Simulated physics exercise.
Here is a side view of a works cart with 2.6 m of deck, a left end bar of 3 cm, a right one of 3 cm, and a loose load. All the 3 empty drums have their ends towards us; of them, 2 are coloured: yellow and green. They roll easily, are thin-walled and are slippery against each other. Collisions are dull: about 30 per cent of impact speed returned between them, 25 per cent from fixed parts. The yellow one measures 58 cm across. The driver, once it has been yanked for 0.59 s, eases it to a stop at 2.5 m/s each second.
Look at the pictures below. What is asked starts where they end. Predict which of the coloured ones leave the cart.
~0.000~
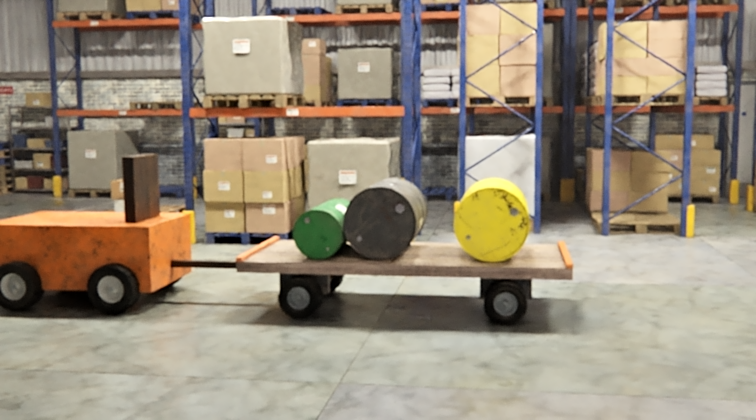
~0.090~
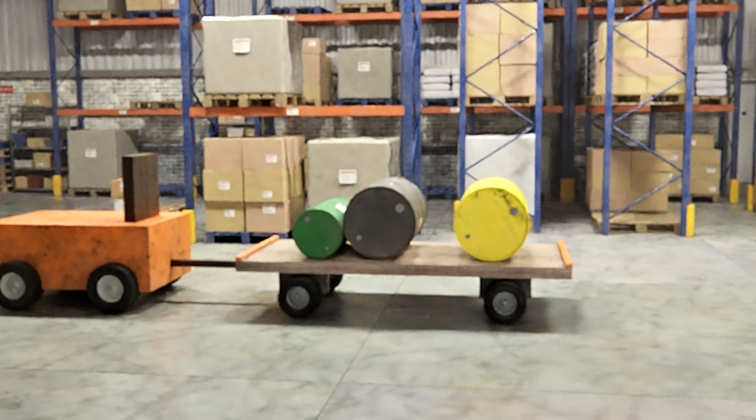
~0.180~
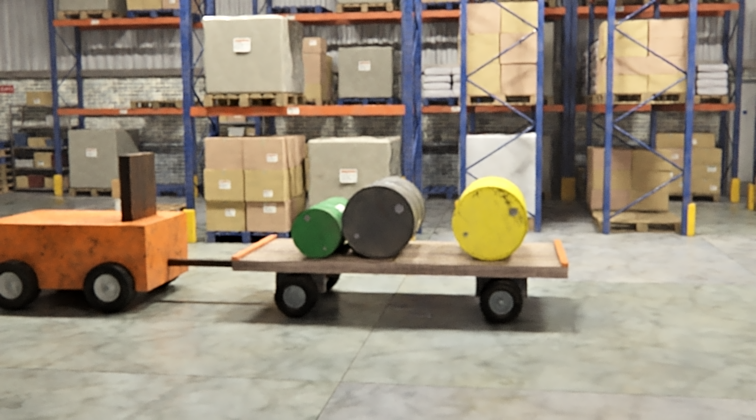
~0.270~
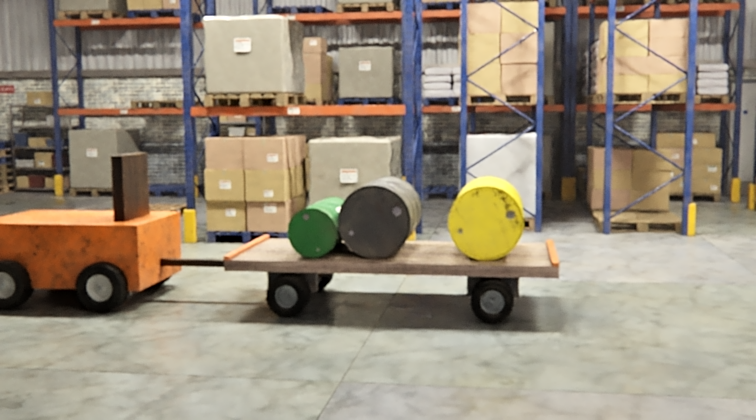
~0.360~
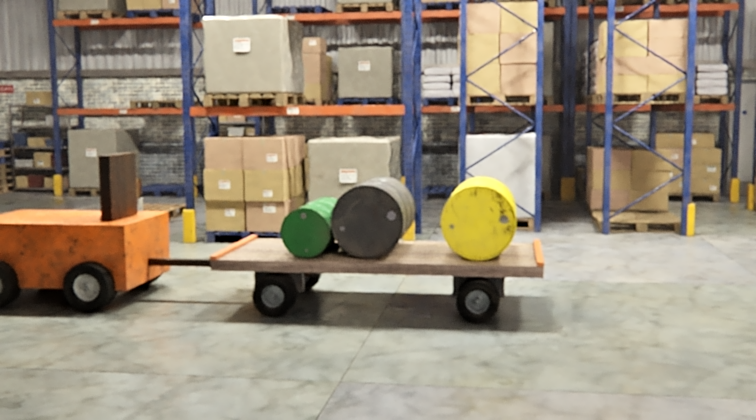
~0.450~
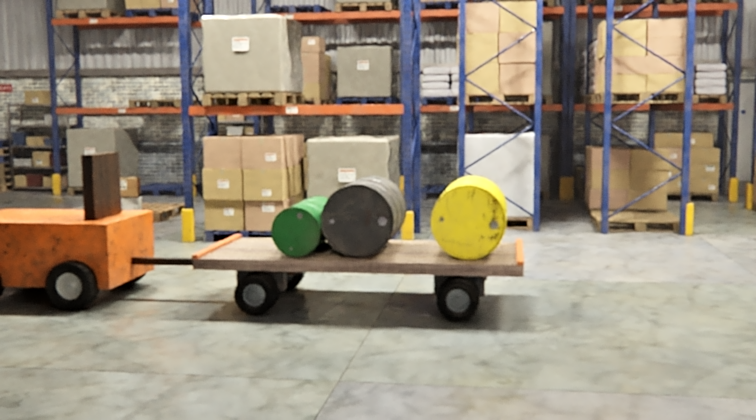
Note: Yellow item falls away, green item remains in place.
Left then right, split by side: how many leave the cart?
By side, that's 0 to the left and 1 to the right.
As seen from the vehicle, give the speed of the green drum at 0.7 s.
Its speed is roughly 1.0 m/s.
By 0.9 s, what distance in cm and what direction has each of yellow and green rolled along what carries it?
Both moved right - yellow by 60 centimetres, green by 70 centimetres.
Then, 0.7 s in, yellow is on the deck, 10 cm from the right bar, rolling right along the cart; green is on the deck, 105 cm from the left bar, rolling right along the cart; 0 gone from the cart.
Then, 0.9 s in, yellow is on the deck, 5 cm from the right bar, rolling right along the cart; green is on the deck, 120 cm from the right bar, rolling right along the cart; 0 gone from the cart.
Then, 1.1 s in, yellow is over the right bar and falling; green is on the deck, 105 cm from the right bar, rolling right along the cart; 1 gone from the cart.
In the end (2.7 s), yellow is over the right bar and down; green is on the deck, 105 cm from the right bar; 1 gone from the cart.
